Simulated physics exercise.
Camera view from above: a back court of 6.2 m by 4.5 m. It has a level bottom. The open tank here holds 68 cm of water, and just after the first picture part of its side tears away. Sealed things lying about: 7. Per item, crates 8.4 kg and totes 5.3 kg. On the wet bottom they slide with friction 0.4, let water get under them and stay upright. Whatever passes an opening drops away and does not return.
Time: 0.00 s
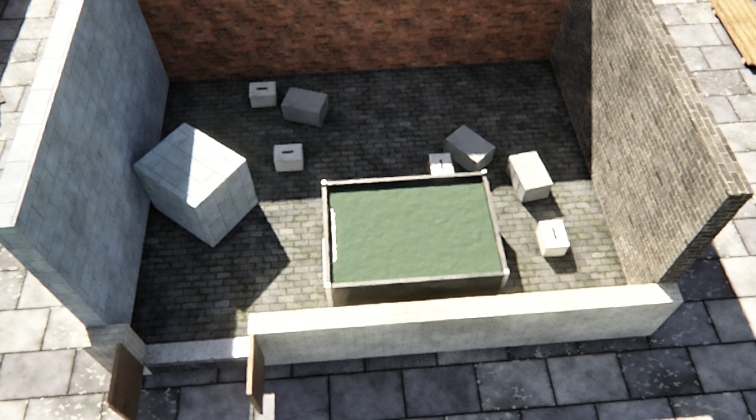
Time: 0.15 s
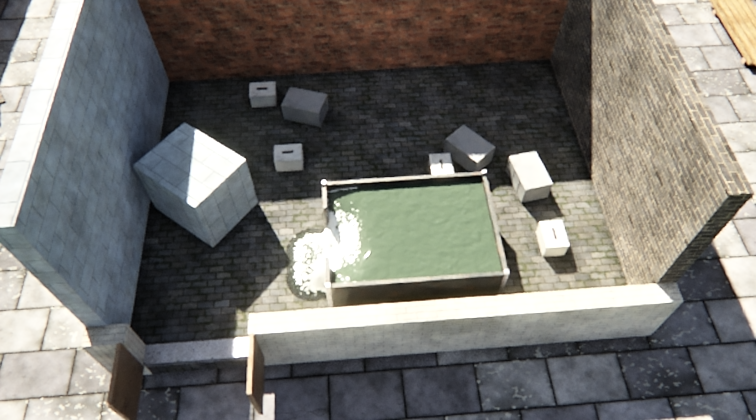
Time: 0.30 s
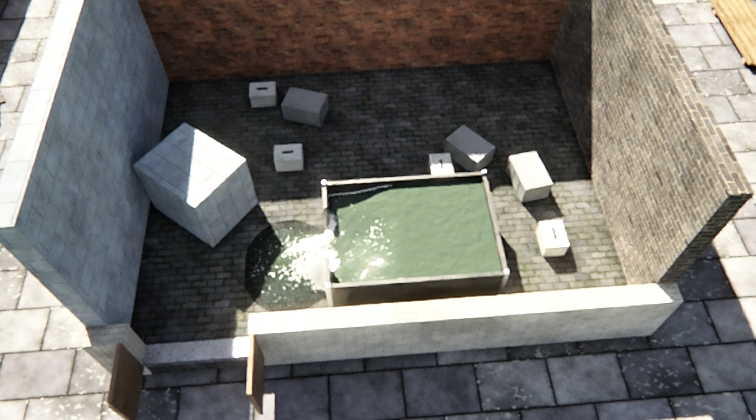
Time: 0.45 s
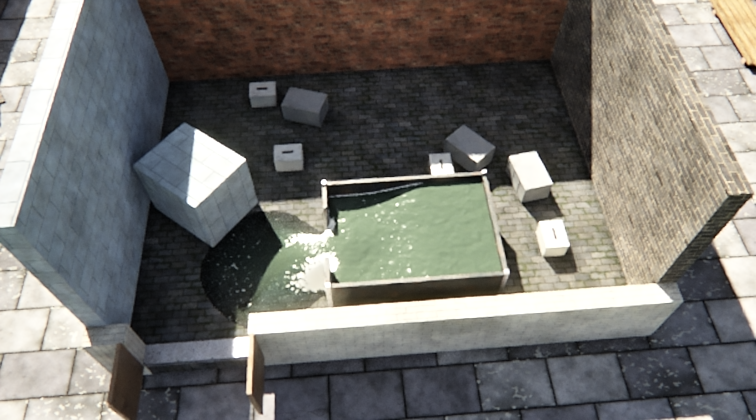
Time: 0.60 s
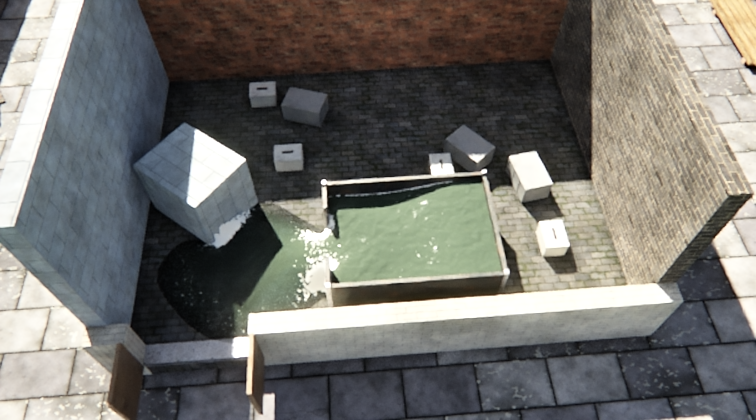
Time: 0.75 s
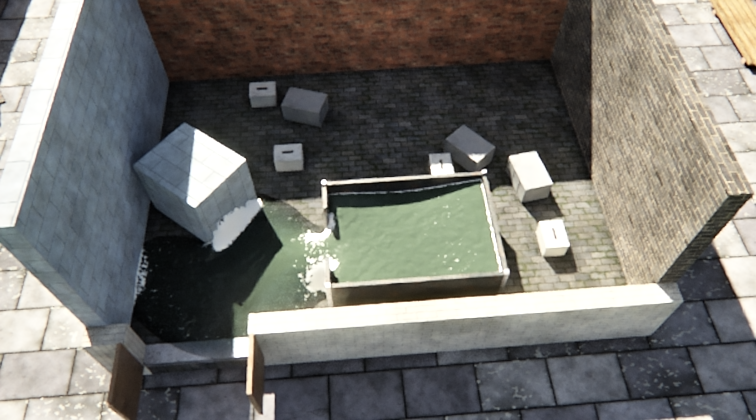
Green water pouring from the left side of an open tank, foaming and spreading across a walled brick yard past motionless boxes.
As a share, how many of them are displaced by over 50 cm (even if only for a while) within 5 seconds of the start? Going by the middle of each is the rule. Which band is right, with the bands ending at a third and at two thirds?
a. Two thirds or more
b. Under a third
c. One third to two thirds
Option b: Under a third.
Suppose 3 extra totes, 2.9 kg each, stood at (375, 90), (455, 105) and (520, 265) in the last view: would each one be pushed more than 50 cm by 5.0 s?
Check, in order - not exceeded, not exceeded, not exceeded.
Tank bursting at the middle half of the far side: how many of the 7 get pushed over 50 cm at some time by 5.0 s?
In that case the number is 6.
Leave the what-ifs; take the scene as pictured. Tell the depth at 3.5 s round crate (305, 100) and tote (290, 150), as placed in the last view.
Depth approx. 1 cm / 2 cm.
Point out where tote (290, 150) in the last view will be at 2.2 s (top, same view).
Near (300, 121).
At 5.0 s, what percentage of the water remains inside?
Around 68 % of the water.
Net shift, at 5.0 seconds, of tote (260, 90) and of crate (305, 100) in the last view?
In that order: 30 cm, 20 cm.
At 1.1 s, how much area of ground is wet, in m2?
Roughly 7.5 m2.
After 1.1 s 0 of 7 are over 50 cm from their spots; 0 afloat.
After 2.2 s 1 of 7 are over 50 cm from their spots; 0 afloat.
After 3.5 s 1 of 7 are over 50 cm from their spots; 0 afloat.
After 5.0 s 1 of 7 are over 50 cm from their spots, and 1 have been at some point; 1 afloat.
